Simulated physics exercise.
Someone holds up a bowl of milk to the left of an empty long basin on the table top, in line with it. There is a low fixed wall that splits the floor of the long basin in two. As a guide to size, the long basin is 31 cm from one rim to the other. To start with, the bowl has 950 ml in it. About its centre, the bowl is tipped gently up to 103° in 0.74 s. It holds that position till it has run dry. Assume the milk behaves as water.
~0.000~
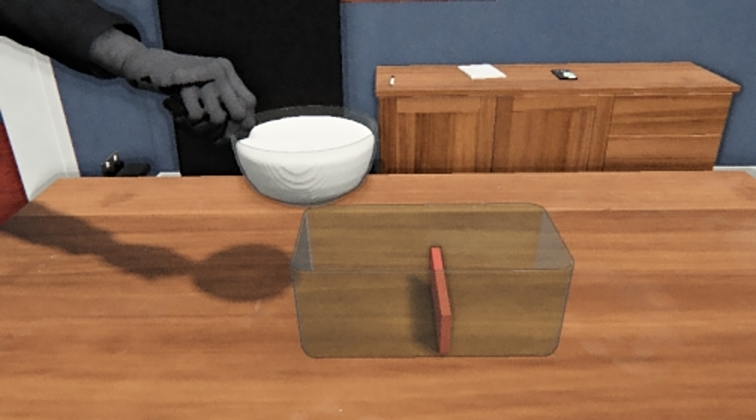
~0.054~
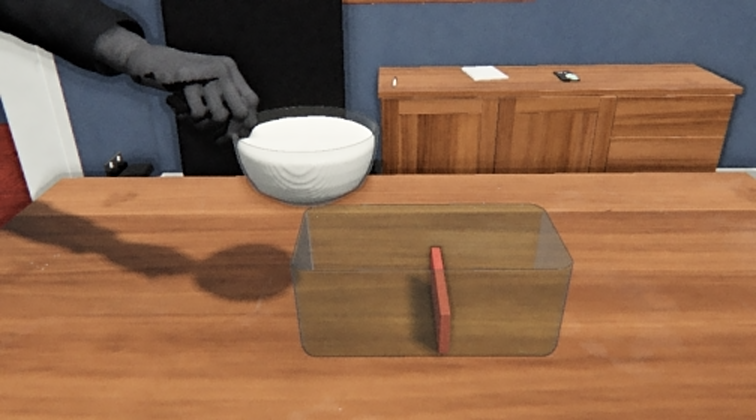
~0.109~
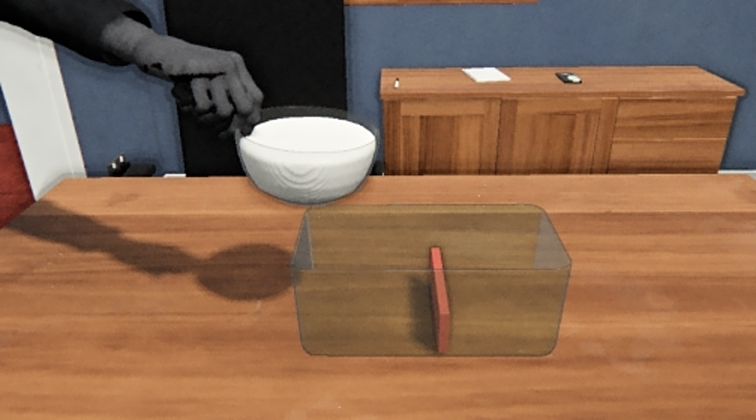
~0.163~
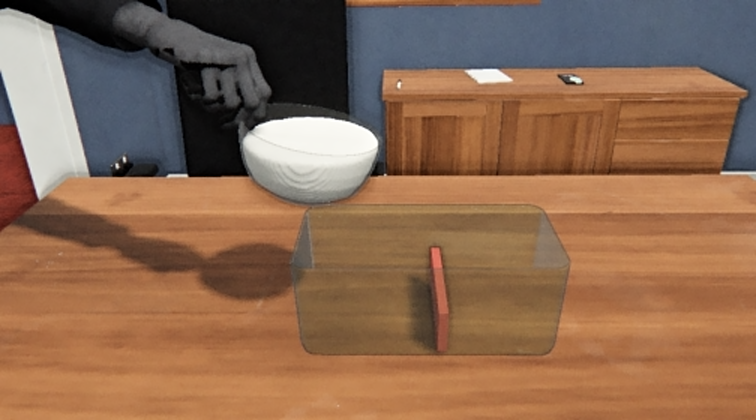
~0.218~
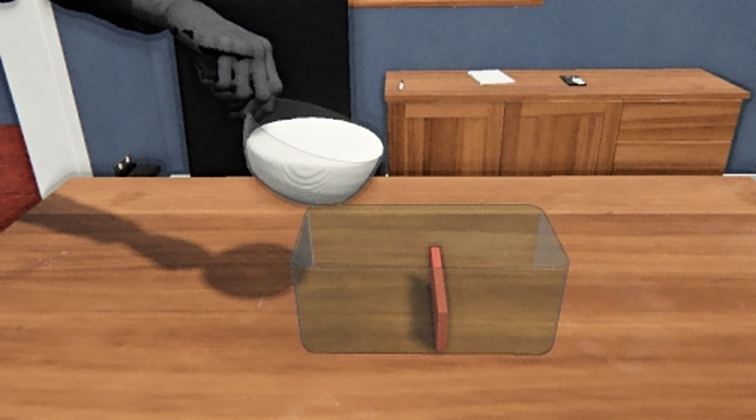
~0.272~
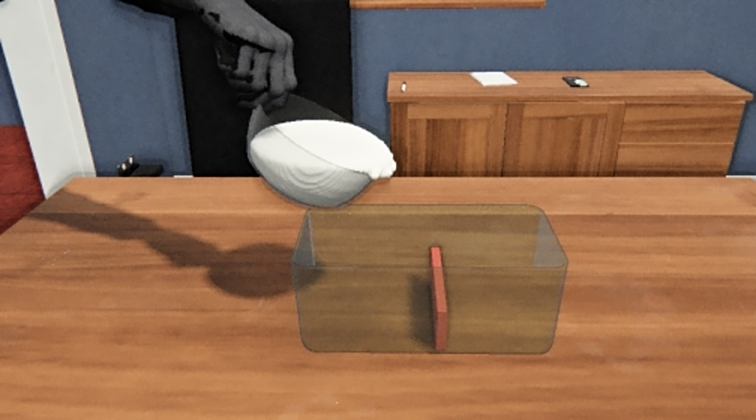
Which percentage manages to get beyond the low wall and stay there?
Beyond the low wall, roughly 17 per cent stays.
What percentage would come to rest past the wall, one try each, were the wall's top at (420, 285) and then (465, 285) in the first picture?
It comes to 50 per cent, and then 5 per cent.
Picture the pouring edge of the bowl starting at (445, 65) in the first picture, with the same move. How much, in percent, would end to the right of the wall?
Result then: Approx. 85 %.
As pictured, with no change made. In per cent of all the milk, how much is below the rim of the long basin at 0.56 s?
Some 54 per cent.
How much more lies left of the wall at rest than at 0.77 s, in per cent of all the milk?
It comes to some 2 per cent.
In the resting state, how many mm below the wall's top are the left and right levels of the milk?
30 mm left, 50 mm right.
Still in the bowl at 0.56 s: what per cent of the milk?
Fraction remaining: Approx. 22 per cent.
After 0.56 s the tilt is 89° and 21 per cent is still to pour, 40 is left of the wall and 14 right of it.
After 0.77 s the tilt is 103° and 2 per cent is still to pour, 78 is left of the wall and 15 right of it.
After 1.00 s the tilt is 103° and 0 per cent is still to pour, 80 is left of the wall and 17 right of it.
After 1.24 s the tilt is 103° and 0 per cent is still to pour, 80 is left of the wall and 17 right of it.
In the end 80 per cent lies left of the wall, 17 right of it and 3 outside.
